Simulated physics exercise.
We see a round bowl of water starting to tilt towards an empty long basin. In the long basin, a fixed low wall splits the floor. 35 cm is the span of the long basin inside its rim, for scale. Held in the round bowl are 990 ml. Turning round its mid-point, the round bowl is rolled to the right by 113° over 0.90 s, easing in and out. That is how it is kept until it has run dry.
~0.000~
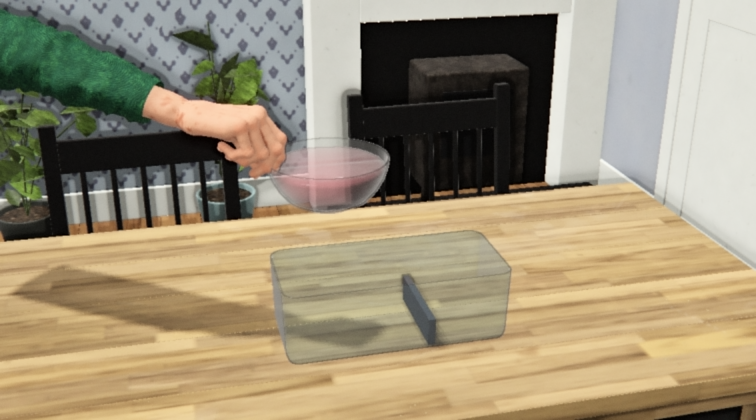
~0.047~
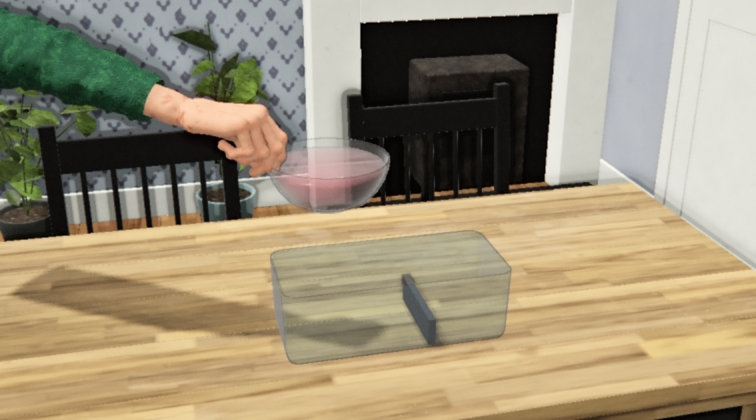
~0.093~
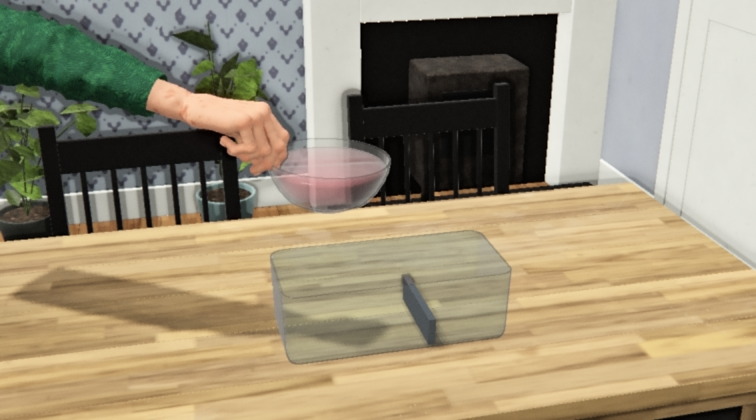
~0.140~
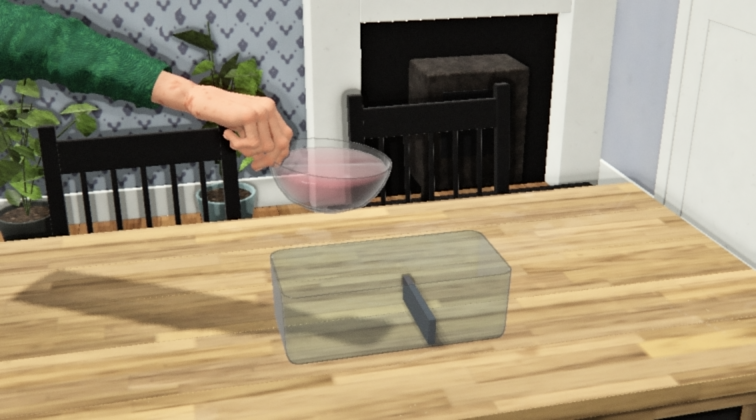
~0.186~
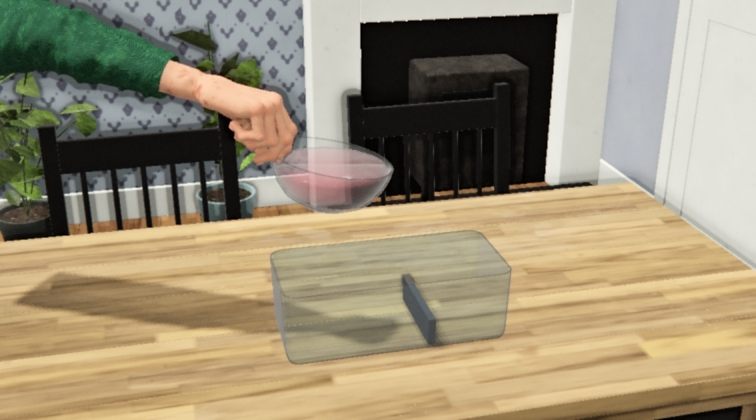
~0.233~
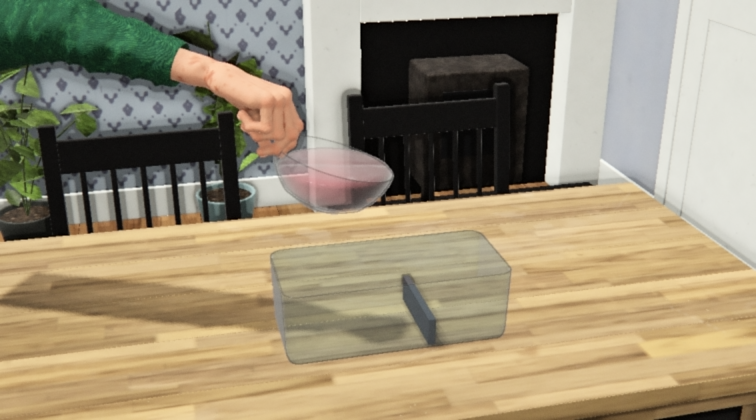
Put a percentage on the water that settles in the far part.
Roughly 48 per cent ends up there.
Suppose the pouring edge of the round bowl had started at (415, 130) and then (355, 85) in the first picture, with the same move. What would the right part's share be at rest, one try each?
65 per cent first, 30 per cent second.
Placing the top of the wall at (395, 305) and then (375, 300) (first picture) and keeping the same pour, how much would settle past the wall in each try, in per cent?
Result: 70 per cent, then 85 per cent.
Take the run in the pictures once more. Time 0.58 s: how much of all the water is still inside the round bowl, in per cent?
Some 18 % of it is still there.
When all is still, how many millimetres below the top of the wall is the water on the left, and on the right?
Left: Roughly 30 mm; right: Roughly 18 mm.
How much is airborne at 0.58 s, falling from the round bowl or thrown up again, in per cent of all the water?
I'd say close to 42 per cent.
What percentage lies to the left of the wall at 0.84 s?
Left share: Approx. 44 %.
Then, 0.58 s in, the tilt is 82° and 19 per cent is still to pour, 5 is left of the wall and 35 right of it.
Then, 0.84 s in, the tilt is 112° and 0 per cent is still to pour, 45 is left of the wall and 47 right of it.
Then, 1.11 s in, the tilt is 113° and 0 per cent is still to pour, 48 is left of the wall and 49 right of it.
Then, 1.40 s in, the tilt is 113° and 0 per cent is still to pour, 49 is left of the wall and 48 right of it.
Finally, 49 per cent lies left of the wall, 48 right of it and 3 outside.
